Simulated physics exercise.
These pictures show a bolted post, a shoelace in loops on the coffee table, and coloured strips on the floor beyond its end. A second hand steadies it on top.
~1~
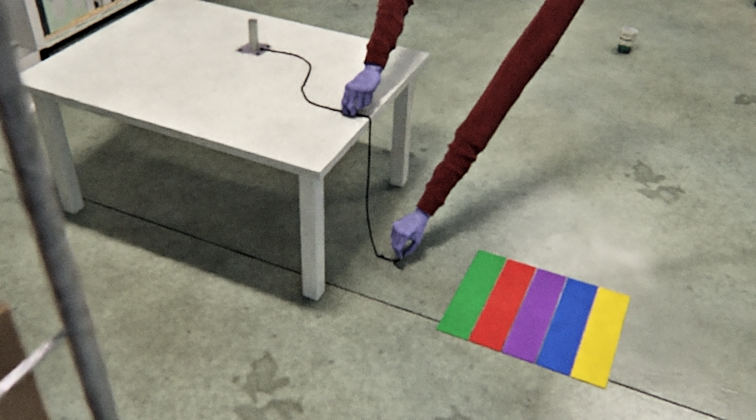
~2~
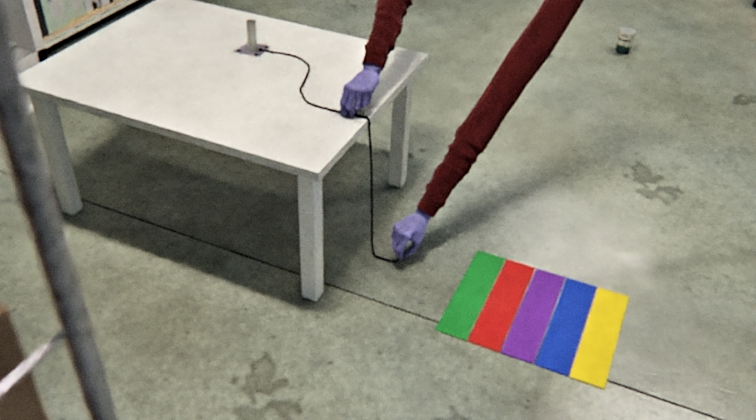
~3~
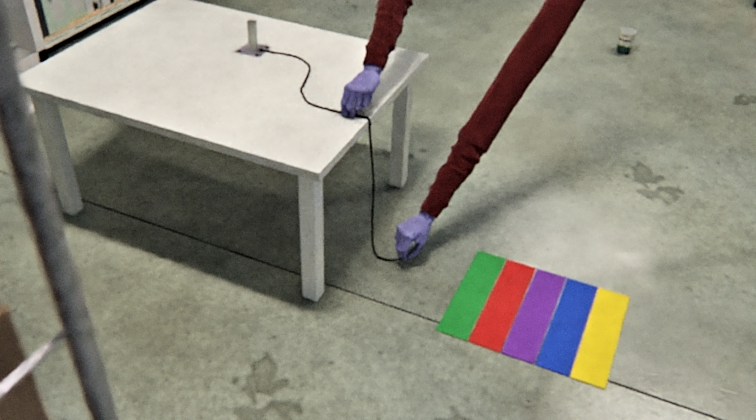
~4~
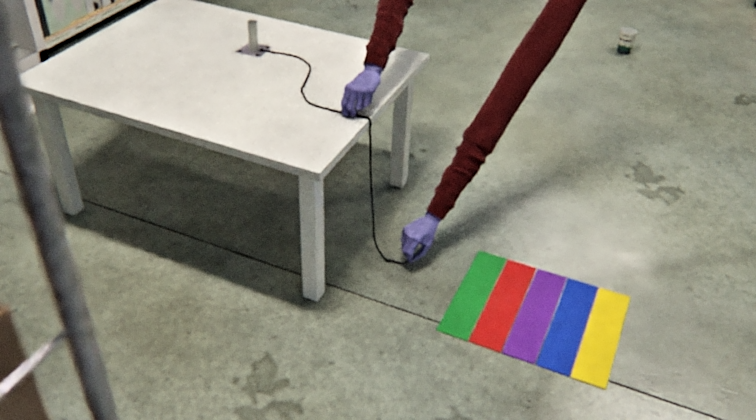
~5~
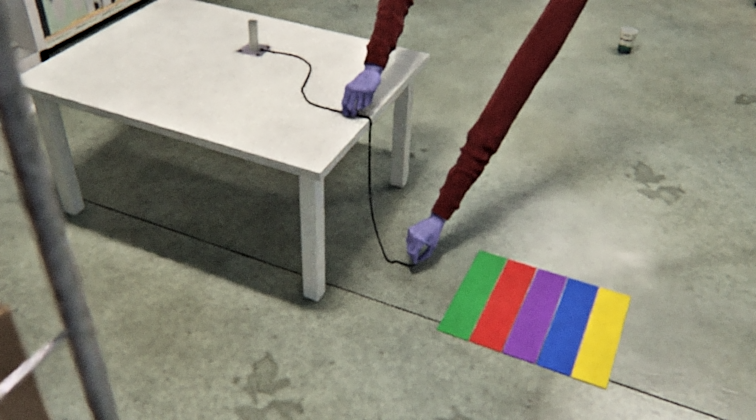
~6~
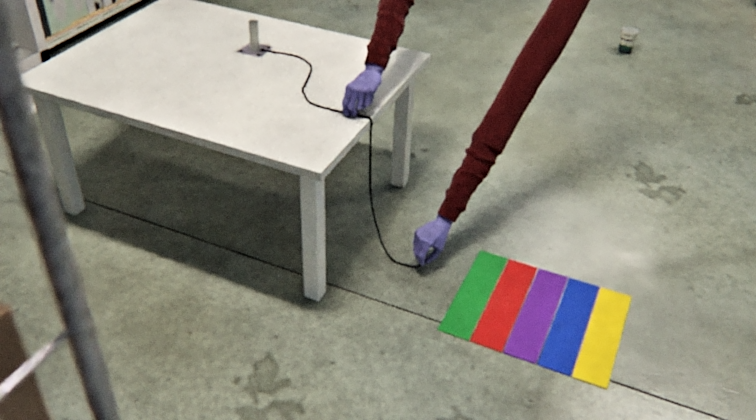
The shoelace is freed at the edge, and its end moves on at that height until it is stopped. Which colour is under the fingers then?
It halts on the purple strip.
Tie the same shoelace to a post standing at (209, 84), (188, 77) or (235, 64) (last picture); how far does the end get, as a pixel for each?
The places are (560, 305), (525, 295) and (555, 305).
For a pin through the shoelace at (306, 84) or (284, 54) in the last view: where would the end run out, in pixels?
Try by try, around (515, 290) and (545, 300).
Soon after, end near (499, 286); over red.
Then, end near (528, 295); over purple.
At full stretch, end near (547, 301); over purple. Over purple.
